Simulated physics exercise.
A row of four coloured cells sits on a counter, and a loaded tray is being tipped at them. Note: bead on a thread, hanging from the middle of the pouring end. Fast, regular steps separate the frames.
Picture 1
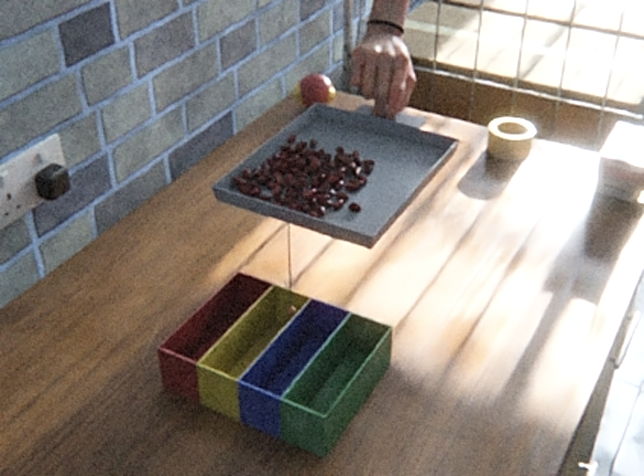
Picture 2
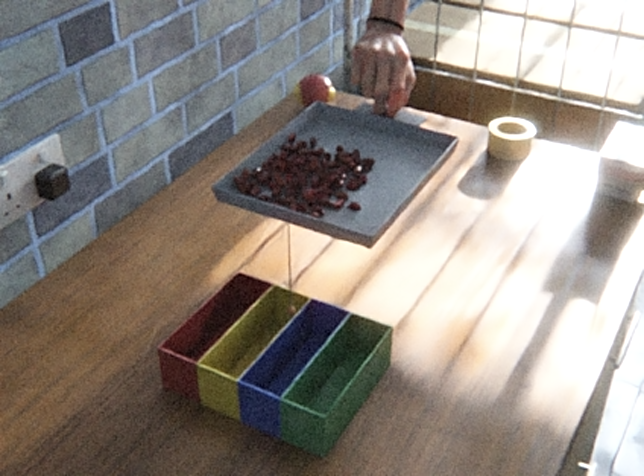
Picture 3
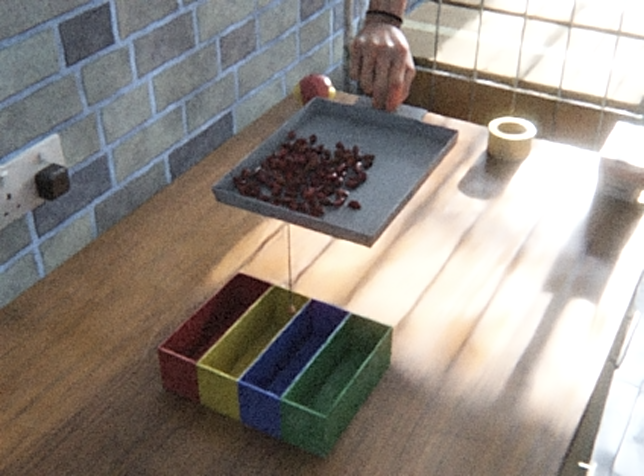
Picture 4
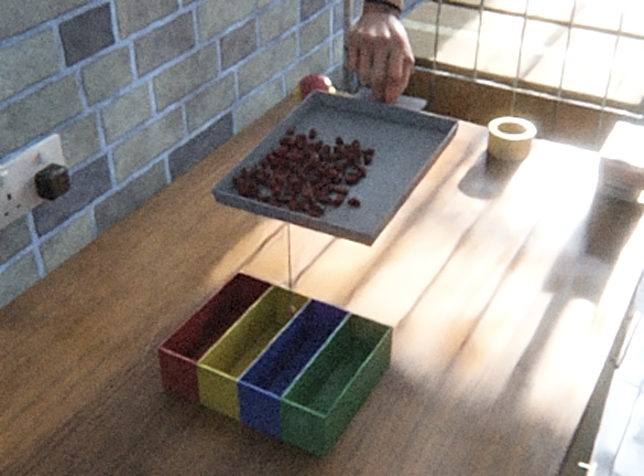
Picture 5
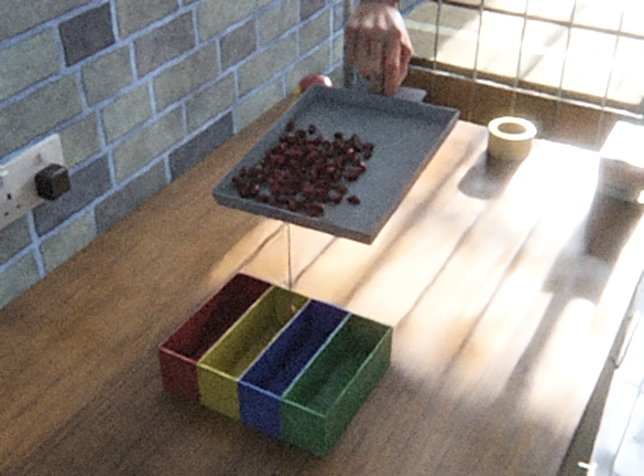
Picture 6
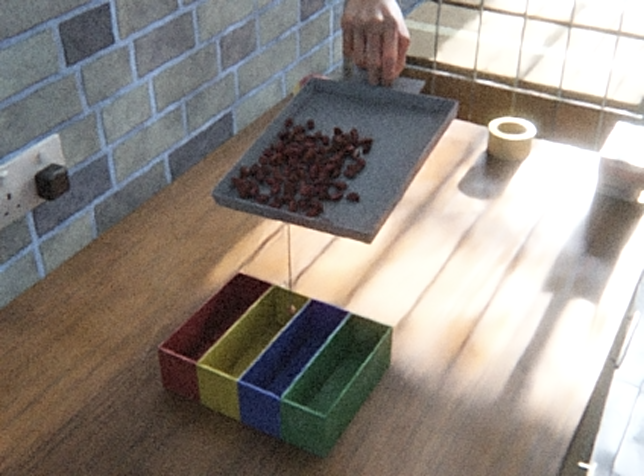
Hand slowly raising the far end of a grey tray of kidney beans above red, yellow, blue and green cells.
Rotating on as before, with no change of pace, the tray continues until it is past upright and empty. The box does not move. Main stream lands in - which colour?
Red cell.
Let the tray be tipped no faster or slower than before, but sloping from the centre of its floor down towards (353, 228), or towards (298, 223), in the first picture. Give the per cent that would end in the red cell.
Well, 0 percent for one and then 20 percent for the other.
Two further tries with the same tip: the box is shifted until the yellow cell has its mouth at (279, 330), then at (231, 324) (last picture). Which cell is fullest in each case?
With the first placing it's the cell in red, with the second it's the yellow cell.
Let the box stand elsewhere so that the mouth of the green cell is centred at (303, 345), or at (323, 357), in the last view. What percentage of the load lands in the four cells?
In order: 100 percent, then 100 percent.
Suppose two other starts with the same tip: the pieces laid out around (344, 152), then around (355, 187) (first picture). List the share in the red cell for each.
Near 50 % and 30 %.
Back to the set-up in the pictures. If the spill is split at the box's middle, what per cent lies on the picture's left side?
Roughly 100 %.
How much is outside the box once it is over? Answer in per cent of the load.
It works out to close to 10 per cent.
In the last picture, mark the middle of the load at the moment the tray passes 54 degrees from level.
The middle of the pieces sits at roughly (273, 164).
Just after the last frame, tray tipped steeply; every one on the tray.
A moment on, tray tipped right over; almost all on the tray; just a few in the red cell; just a few falling or outside the box.
Further on, tray tipped past a quarter turn; roughly half in the red cell; roughly a third in the yellow cell; about a tenth in the blue cell; about a tenth falling or outside the box.
When it is over, tray tipped past a quarter turn; roughly half in the red cell; roughly a third in the yellow cell; about a tenth in the blue cell; not one in the green cell; about a tenth outside the box.
